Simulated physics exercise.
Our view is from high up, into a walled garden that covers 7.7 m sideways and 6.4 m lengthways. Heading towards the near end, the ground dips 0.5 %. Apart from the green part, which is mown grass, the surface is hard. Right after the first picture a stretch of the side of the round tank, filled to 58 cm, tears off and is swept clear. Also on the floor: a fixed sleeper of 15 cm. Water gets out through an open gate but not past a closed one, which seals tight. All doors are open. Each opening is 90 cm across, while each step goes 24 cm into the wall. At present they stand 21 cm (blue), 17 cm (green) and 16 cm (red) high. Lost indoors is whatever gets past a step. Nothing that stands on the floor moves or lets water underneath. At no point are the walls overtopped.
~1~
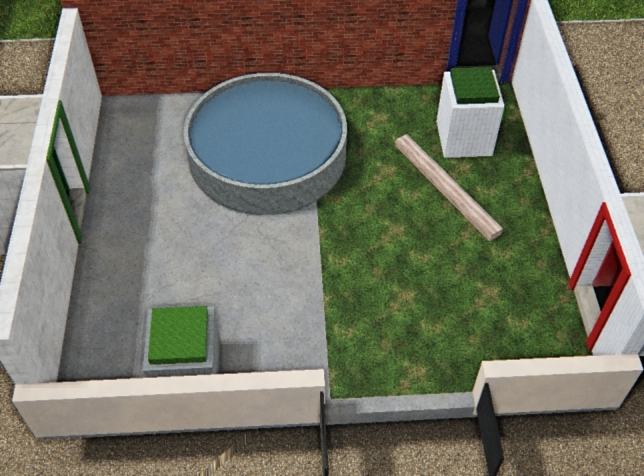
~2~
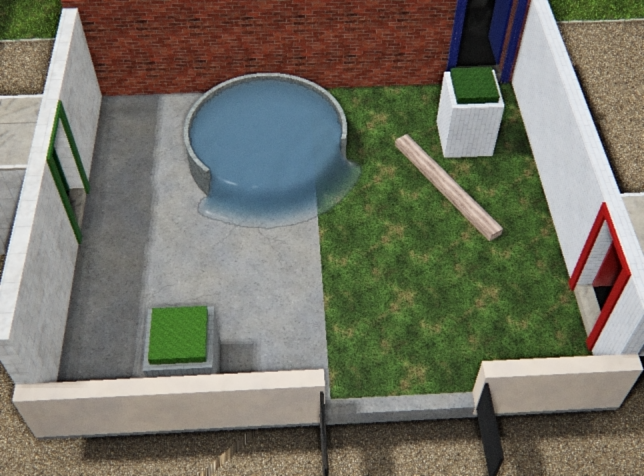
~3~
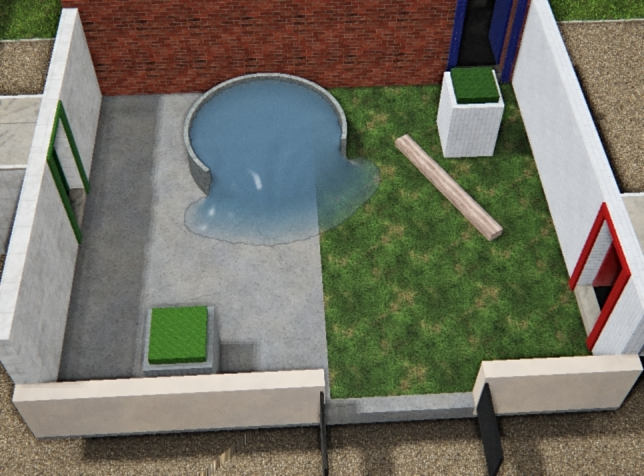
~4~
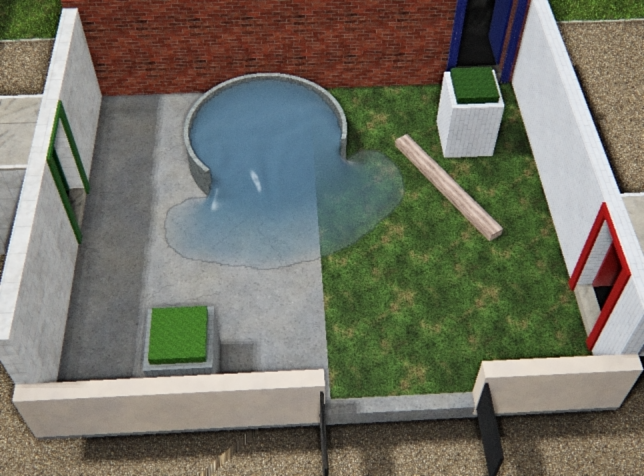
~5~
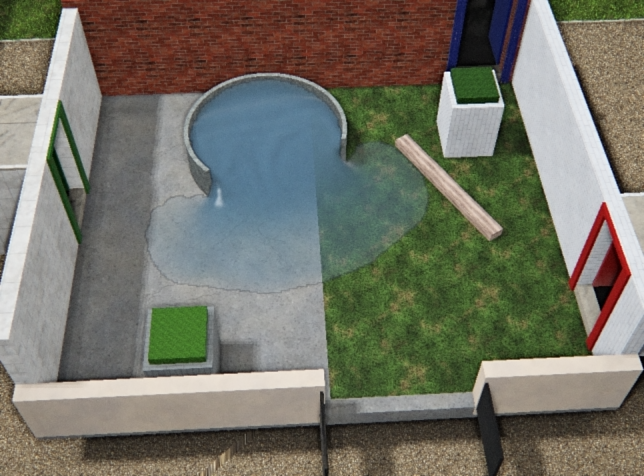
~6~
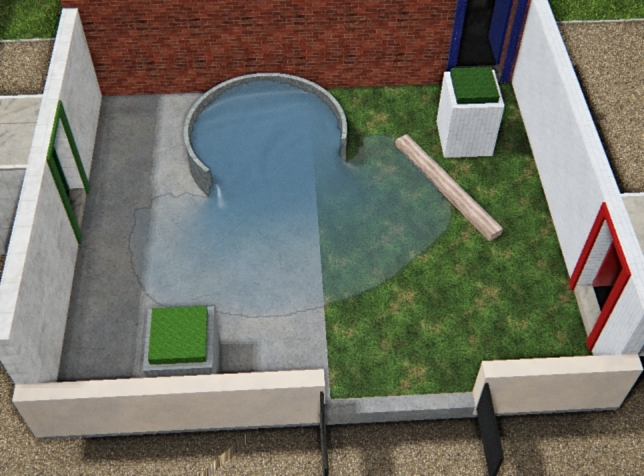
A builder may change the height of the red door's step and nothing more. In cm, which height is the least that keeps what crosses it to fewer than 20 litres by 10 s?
A height of about 8 cm would just do it.
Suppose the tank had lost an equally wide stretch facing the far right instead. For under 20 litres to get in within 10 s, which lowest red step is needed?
With that break, close to 7.0 cm.
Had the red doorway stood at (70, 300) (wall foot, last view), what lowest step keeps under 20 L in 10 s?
About 9.0 cm.
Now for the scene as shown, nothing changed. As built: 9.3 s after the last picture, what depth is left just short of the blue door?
Roughly 0.0 cm deep.
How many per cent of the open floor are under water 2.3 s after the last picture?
Close to 60 per cent is wet.
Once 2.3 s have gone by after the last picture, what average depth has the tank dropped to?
I'd put it at some 14 centimetres on average.
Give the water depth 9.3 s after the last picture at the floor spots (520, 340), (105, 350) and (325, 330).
Ordered as asked: 6, 5, 6 cm.
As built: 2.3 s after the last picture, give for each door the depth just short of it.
Blue door: 0 cm; green door: 1 cm; red door: 2 cm.
Then, 0.7 s after the last picture water covers 45 % of the floor, deepest (25 cm) near (200, 338); it has not reached the red door.
Then, 2.3 s after the last picture water covers 60 % of the floor, deepest (28 cm) near (262, 402); 2 cm at the red door, 0 litres in over its 16 cm step.
Then, 9.3 s after the last picture water covers 90 % of the floor, deepest (8 cm) near (99, 120); 6 cm at the red door, 0 litres in over its 16 cm step.
At the red door as built, the water peaked near 13 cm, 4.3 s after the last picture.
With a step of 7 cm, 34 litres would have come in within the 10 s; with 9 cm, 12 litres. So under 20 litres takes about 8 cm.
